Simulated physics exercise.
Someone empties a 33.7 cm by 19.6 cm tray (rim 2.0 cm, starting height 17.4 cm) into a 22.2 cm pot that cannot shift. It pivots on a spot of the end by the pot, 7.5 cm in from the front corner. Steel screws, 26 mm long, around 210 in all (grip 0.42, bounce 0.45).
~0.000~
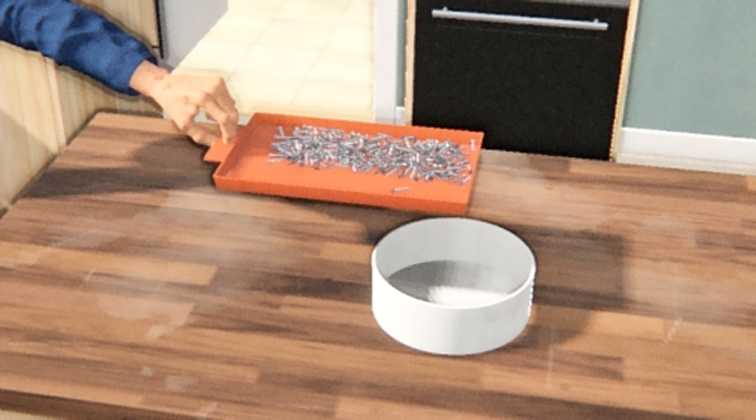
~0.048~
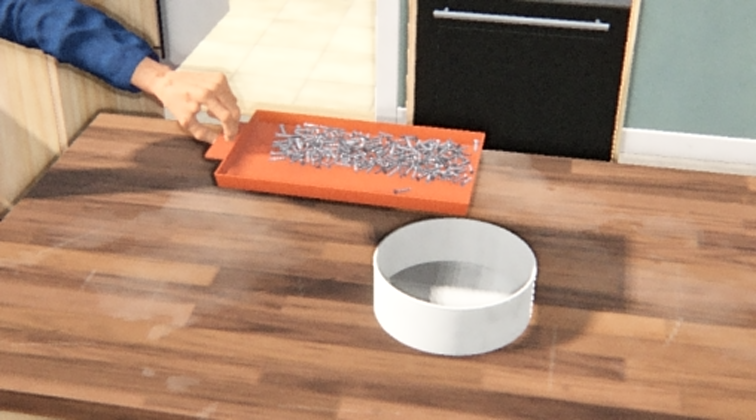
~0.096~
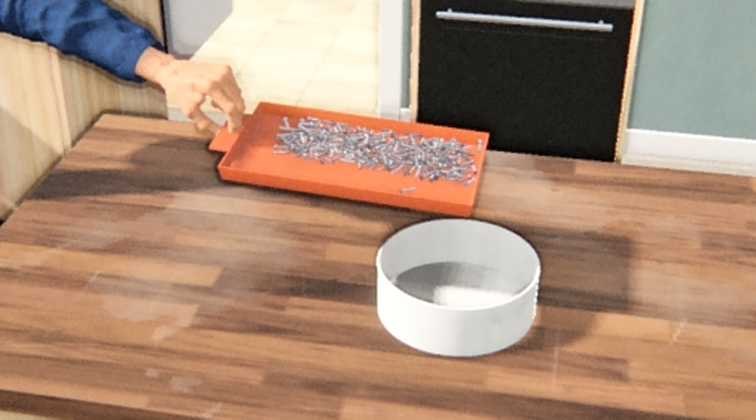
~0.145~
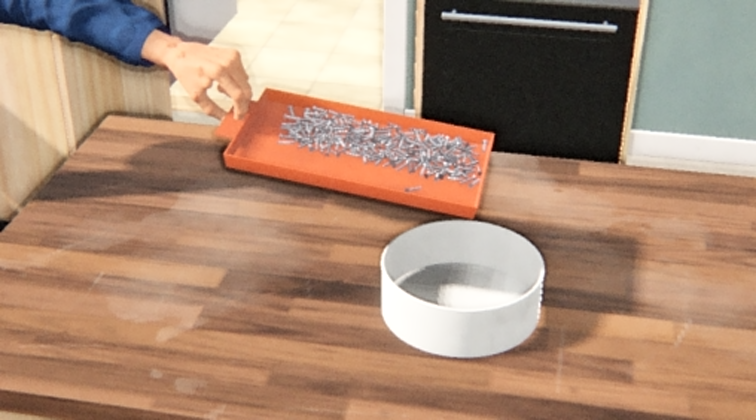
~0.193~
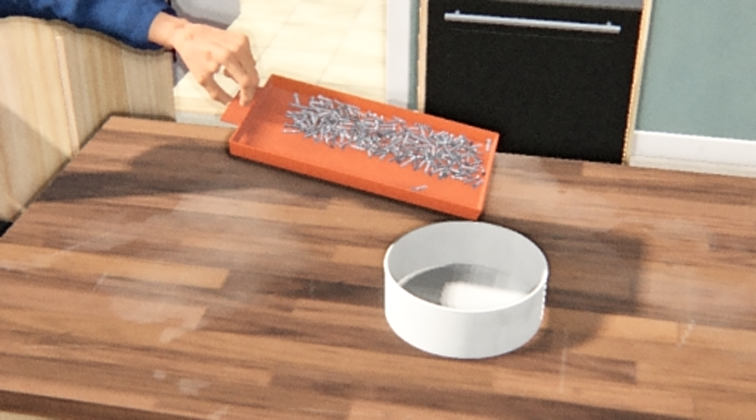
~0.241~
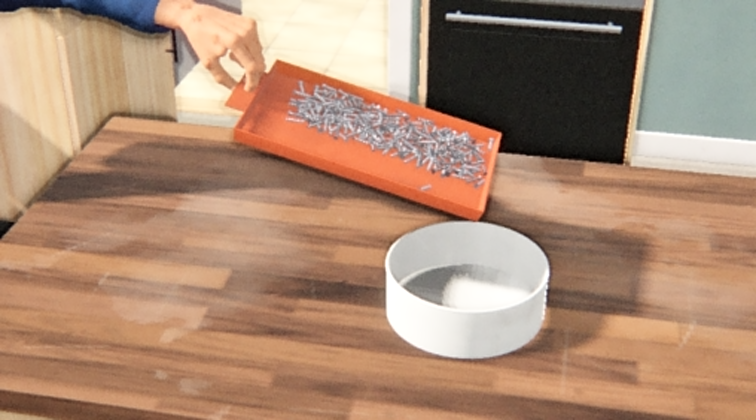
A hand raises the left end of an orange tray of screws beside a white pot.
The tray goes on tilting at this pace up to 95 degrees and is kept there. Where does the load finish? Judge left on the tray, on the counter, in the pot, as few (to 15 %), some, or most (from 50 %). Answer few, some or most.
Tray few, counter some, pot most.
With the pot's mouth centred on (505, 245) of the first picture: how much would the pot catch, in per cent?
Some 90 per cent.
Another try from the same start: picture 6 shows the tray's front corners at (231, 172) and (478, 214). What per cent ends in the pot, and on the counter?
Pot 80, counter 20.
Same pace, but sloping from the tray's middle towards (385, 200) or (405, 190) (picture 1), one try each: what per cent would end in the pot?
About 95 and 100 per cent.
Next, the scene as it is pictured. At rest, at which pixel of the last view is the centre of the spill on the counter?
At about (571, 288).
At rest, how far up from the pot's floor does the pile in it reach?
About 2.5 cm.
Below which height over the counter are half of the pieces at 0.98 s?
Roughly 8 cm.
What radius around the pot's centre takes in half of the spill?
About 18 cm.
Then, at 0.69 s, tilt 54 degrees; the tray holds 100 %, the pot 0 %.
Then, at 0.98 s, tilt 79 degrees; the tray holds 40 %, the pot 35 %.
After 1.38 s, tilt 95 degrees; the tray holds 5 %, the pot 65 %.
By 2.2 s all is still; tray 0 %, counter 25 %, pot 75 %.
